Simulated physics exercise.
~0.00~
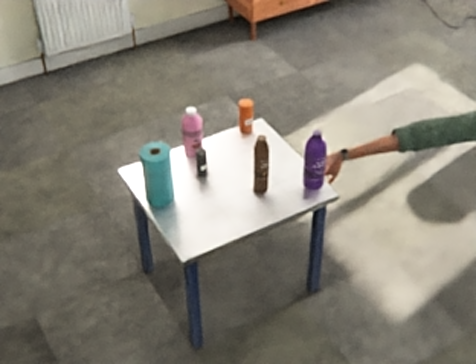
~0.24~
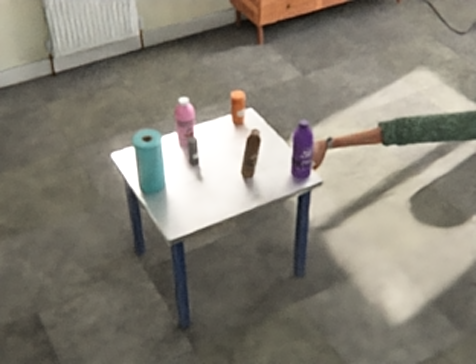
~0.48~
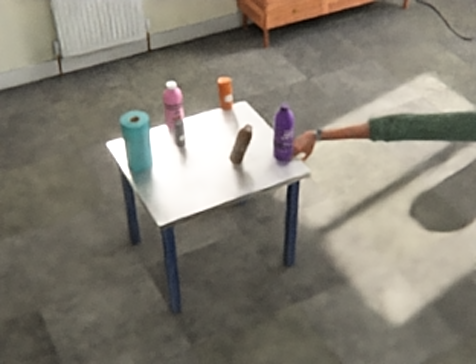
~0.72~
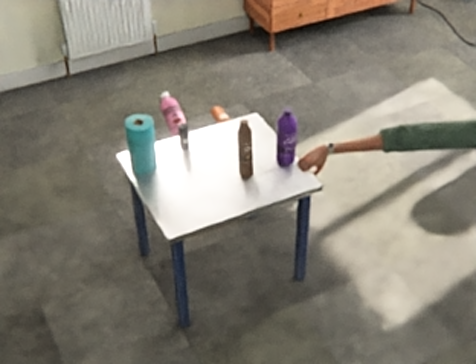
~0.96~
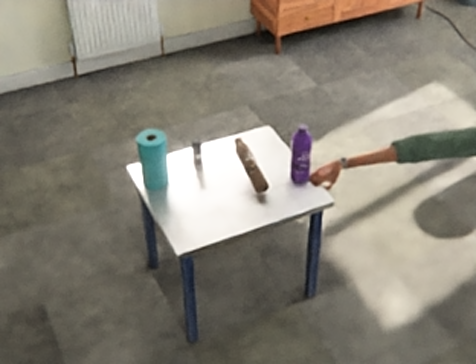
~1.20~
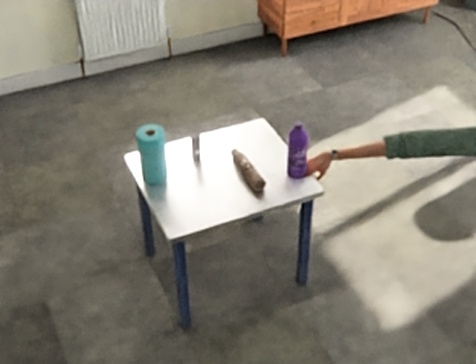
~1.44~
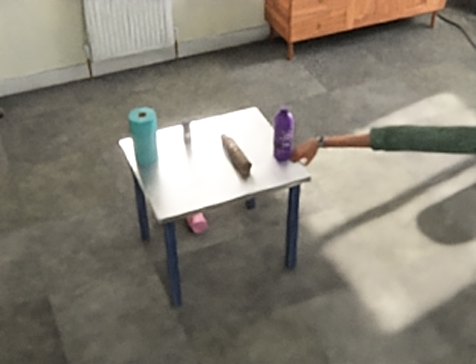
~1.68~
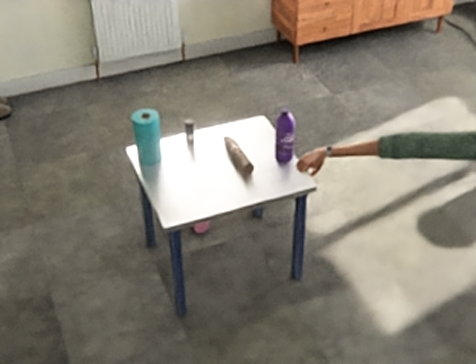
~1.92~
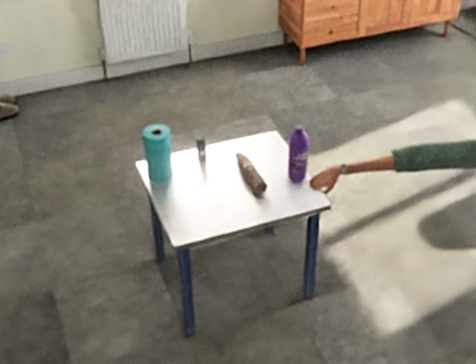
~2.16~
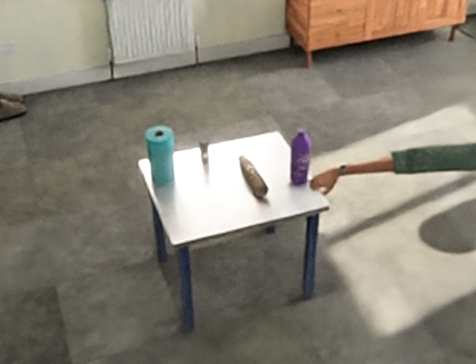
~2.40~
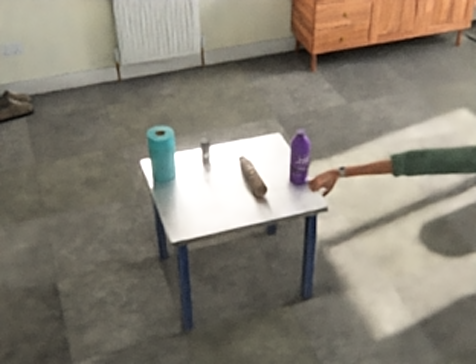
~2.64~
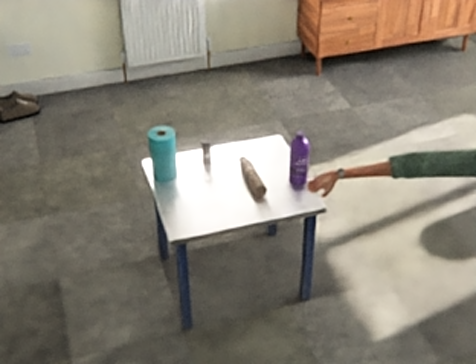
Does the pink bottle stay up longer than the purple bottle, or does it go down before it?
The pink bottle goes down first, toppling off the far side of the table, while the purple bottle is still standing at the end.
